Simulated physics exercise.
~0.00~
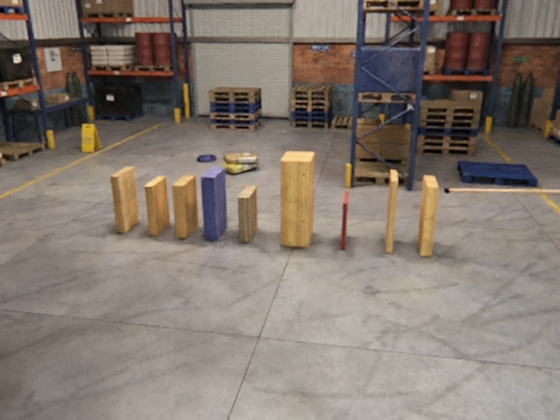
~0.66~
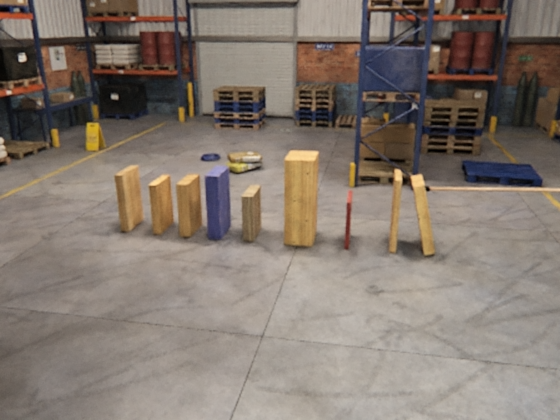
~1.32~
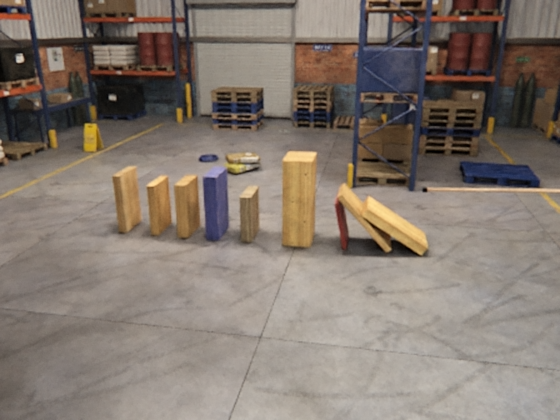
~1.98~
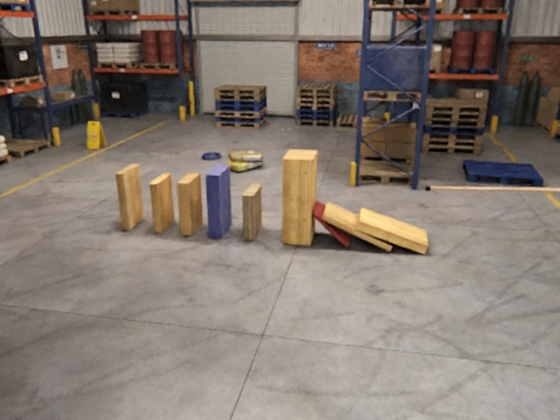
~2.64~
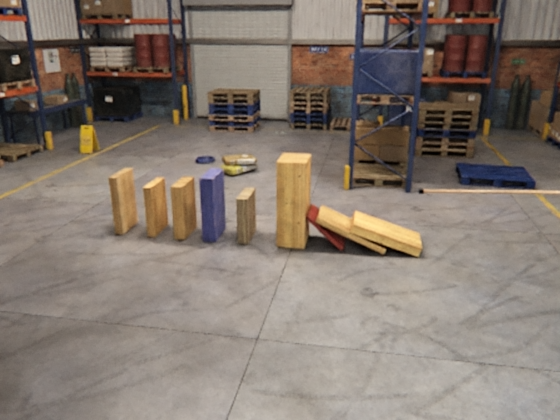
At first, nine thick boards stand on edge in a row across a warehouse floor, one of them blue and a thin one red, with a long pole lying behind the right end. The board at the far right tips left and leans against its neighbour. Both then topple leftward together, pushing the red board into a lean. The red board comes up against the tall, thick block beside it, which stays upright. In the end the two fallen boards lie overlapped against the slanting red one, while the block, the blue board and the others to the left still stand.
